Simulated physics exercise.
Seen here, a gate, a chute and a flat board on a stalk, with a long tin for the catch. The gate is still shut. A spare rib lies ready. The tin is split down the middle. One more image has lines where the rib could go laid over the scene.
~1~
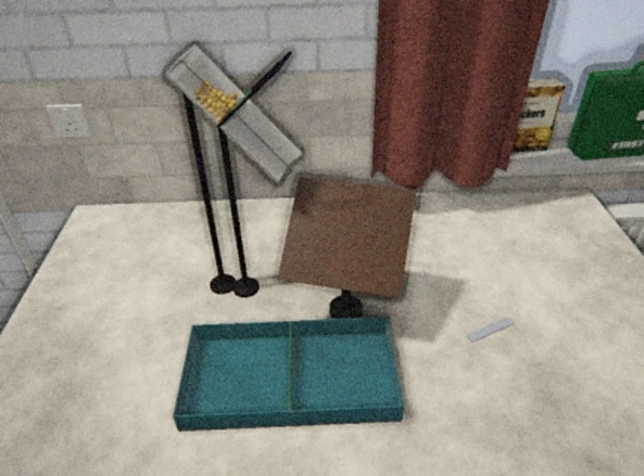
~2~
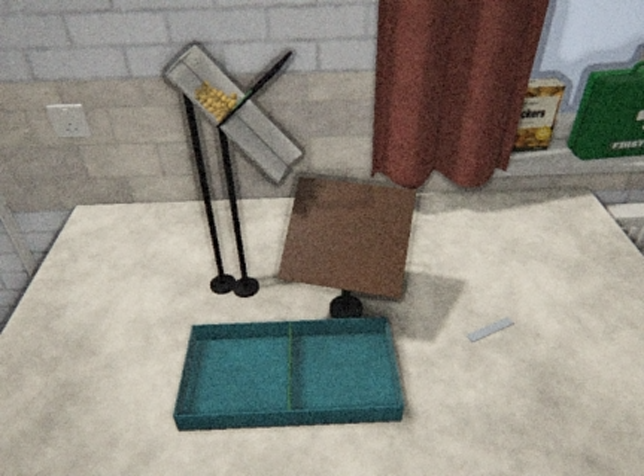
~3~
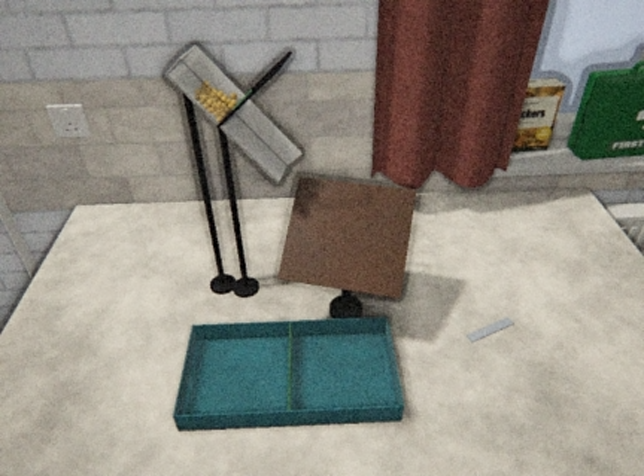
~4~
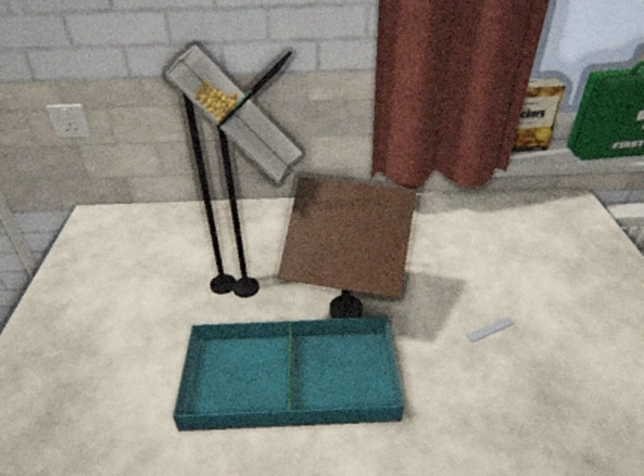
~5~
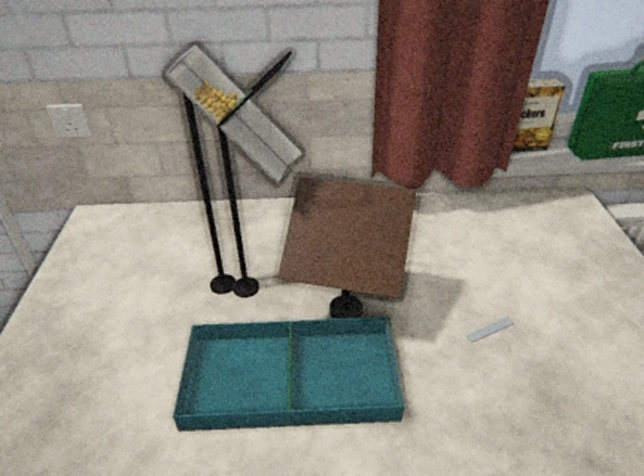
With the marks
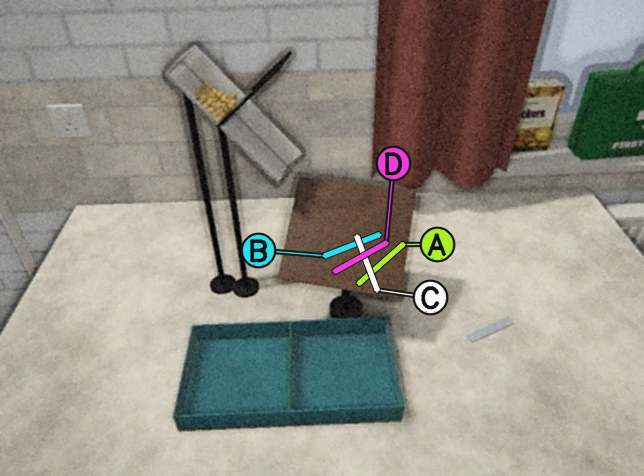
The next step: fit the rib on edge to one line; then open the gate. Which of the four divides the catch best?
Line B.
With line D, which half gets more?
More lands on the right.
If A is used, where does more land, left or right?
More lands on the right.
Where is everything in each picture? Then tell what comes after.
In the first frame, load behind the gate (220, 103), puffed corn balls; lip of the chute (283, 174), sloping fairly steeply.
In the second frame, middle of the board (347, 234), tilted fairly steeply; middle of its low edge (337, 288); of its high edge (356, 183).
In the third frame, front corners of the tin (173, 416) and (403, 406); front end of its middle wall (289, 411); gate still shut (244, 100).
In the fourth frame, middle of the load (220, 103); lip (283, 174).
In the fifth frame, middle of the load (220, 103); lip (283, 174).
On the marked copy, line A from (402, 244) to (359, 283); line B from (378, 234) to (325, 255); line C from (357, 236) to (377, 289); line D from (386, 243) to (335, 271).
If A is chosen, of what is caught, about a tenth in the left half, almost all in the right.
If B is chosen, of what is caught, roughly a third in the left half, roughly two thirds in the right.
If C is chosen, of what is caught, about a tenth in the left half, almost all in the right.
If D is chosen, of what is caught, about a tenth in the left half, the larger part in the right.
